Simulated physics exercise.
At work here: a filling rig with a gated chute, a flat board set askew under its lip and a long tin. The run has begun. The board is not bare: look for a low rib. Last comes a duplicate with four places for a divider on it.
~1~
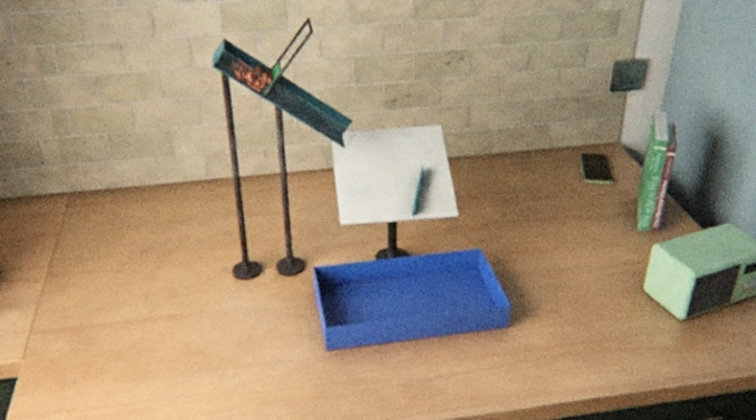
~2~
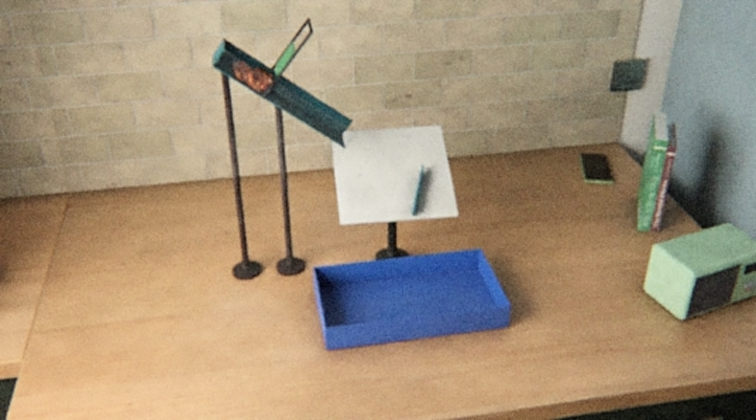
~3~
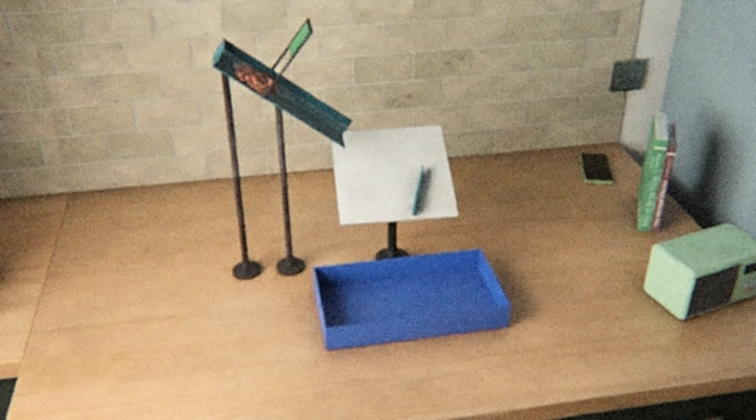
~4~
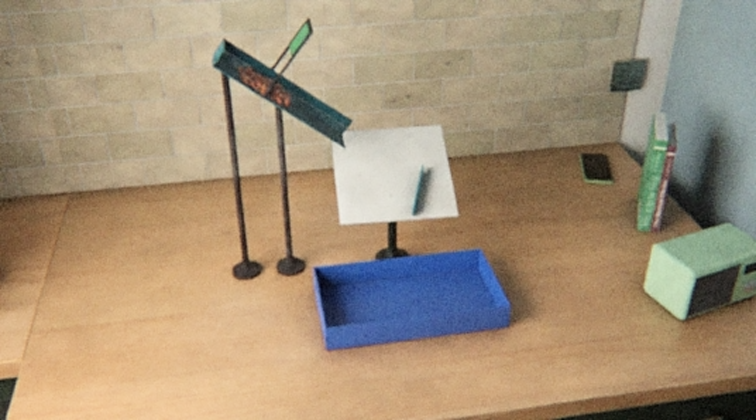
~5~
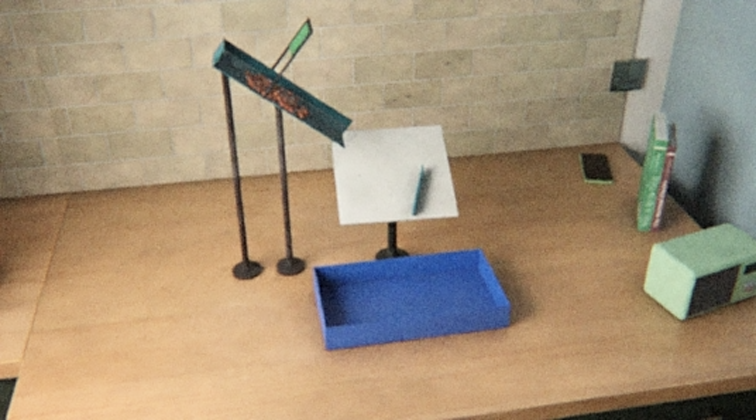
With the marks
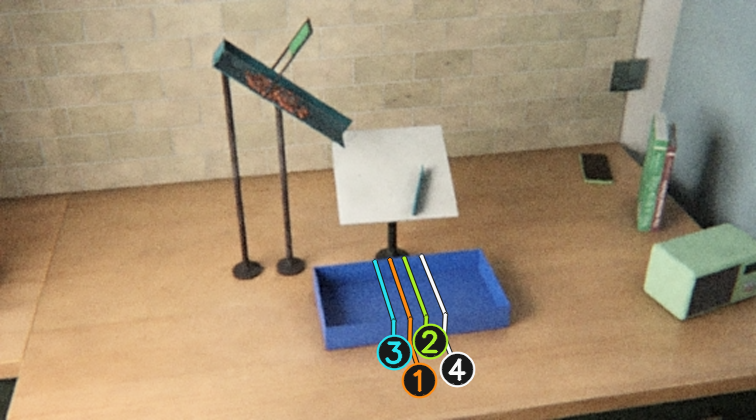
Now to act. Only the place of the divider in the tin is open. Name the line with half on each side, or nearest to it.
I would pick line 1.
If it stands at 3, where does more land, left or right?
More lands on the right.
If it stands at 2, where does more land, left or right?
Left.
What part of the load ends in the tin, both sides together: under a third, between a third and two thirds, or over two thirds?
Over two thirds.
On the marked copy, line 1 crosses the front rim at (410, 318); line 2 crosses the front rim at (426, 316); line 3 crosses the front rim at (393, 320); line 4 crosses the front rim at (445, 313).
Choosing 1, of what is caught, about half on the left of the divider, about half on the right.
Choosing 2, of what is caught, nearly all on the left of the divider, a stray few on the right.
Choosing 3, of what is caught, a small part on the left of the divider, nearly all on the right.
Choosing 4, of what is caught, nearly all on the left of the divider, a stray few on the right.
